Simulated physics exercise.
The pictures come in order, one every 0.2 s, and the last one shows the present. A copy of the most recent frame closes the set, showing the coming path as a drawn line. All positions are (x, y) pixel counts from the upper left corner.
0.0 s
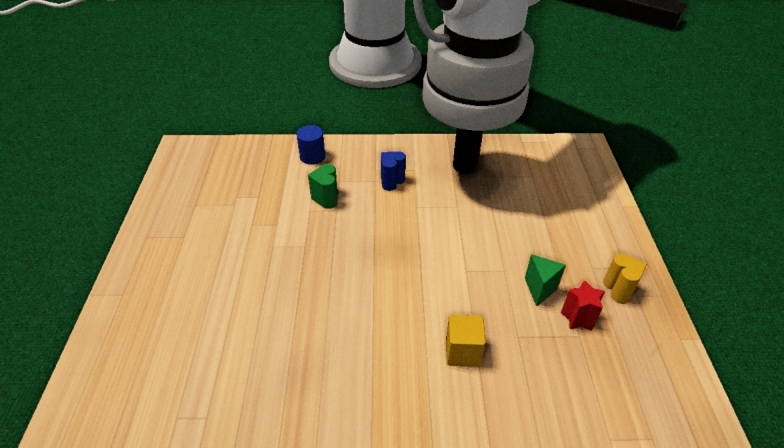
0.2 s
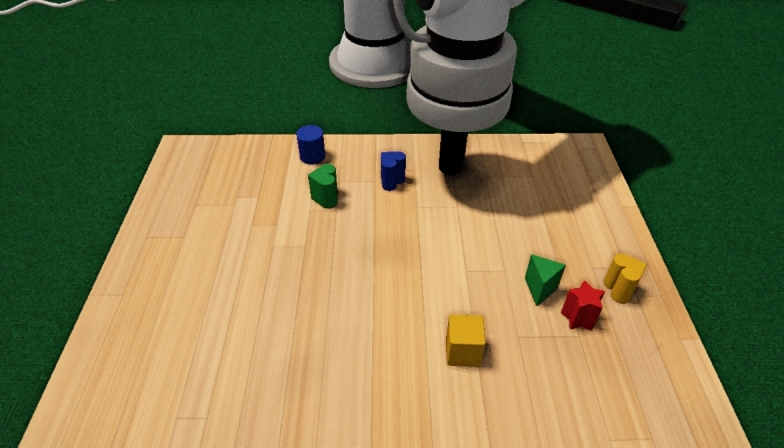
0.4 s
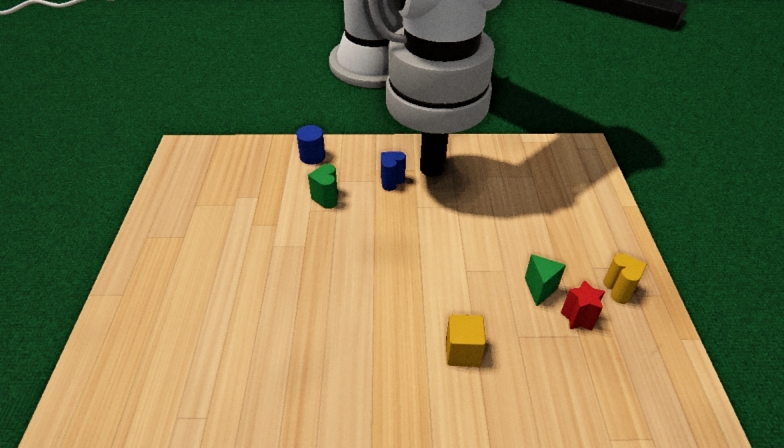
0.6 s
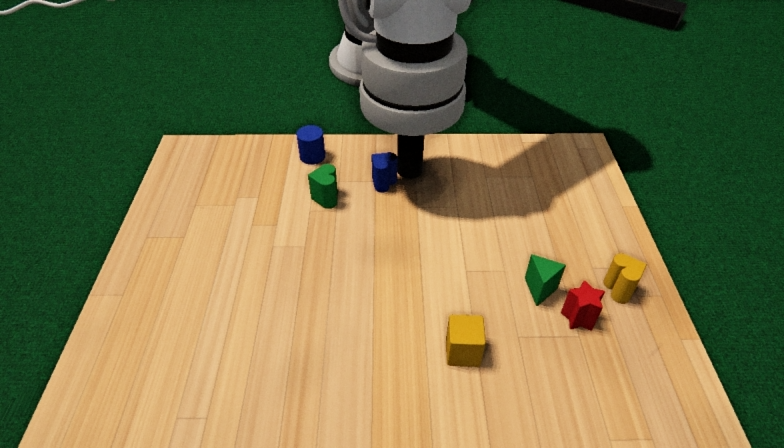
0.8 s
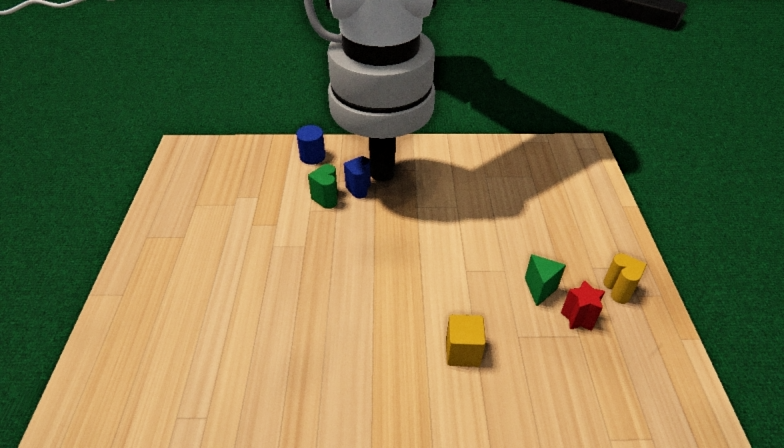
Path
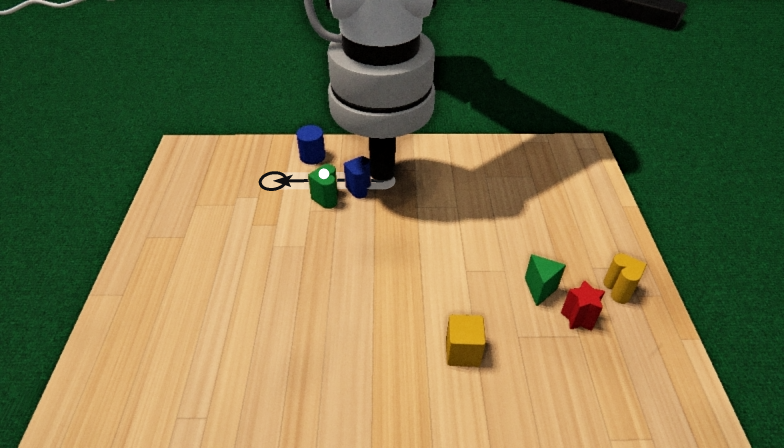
The clip shows a robot arm with a black rod moving left along the far side of a wooden table scattered with coloured blocks, then pushing the blue heart a short way left, close beside the green heart.
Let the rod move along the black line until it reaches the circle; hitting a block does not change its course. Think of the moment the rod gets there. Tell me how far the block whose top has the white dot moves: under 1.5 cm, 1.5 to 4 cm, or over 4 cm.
It will move between 1.5 and 4 cm.
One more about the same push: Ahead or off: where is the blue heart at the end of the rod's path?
It comes off the rod's front.
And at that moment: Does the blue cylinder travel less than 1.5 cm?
I believe so.
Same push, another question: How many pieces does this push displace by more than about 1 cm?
The push moves two blocks more than 1 cm.
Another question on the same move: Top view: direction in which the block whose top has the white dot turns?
Viewed from the top, it goes anticlockwise.
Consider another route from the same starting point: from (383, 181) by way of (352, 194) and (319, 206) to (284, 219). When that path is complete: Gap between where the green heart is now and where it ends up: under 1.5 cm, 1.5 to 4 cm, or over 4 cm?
I reckon it covers more than 4 cm.
The line goes from (383, 181) to (273, 181); the dot is on the green heart.
What follows on the original path. One third of the way, rod at (345, 173); green heart at (313, 179); blue heart at (334, 170), turned 80° anticlockwise.
Two thirds of the way, rod at (309, 173); green heart at (306, 185), turned 20° anticlockwise; blue heart at (324, 171), turned 115° anticlockwise.
At the end, rod at (272, 174); blue cylinder unmoved; green heart at (306, 185), turned 20° anticlockwise; blue heart at (324, 171), turned 115° anticlockwise.
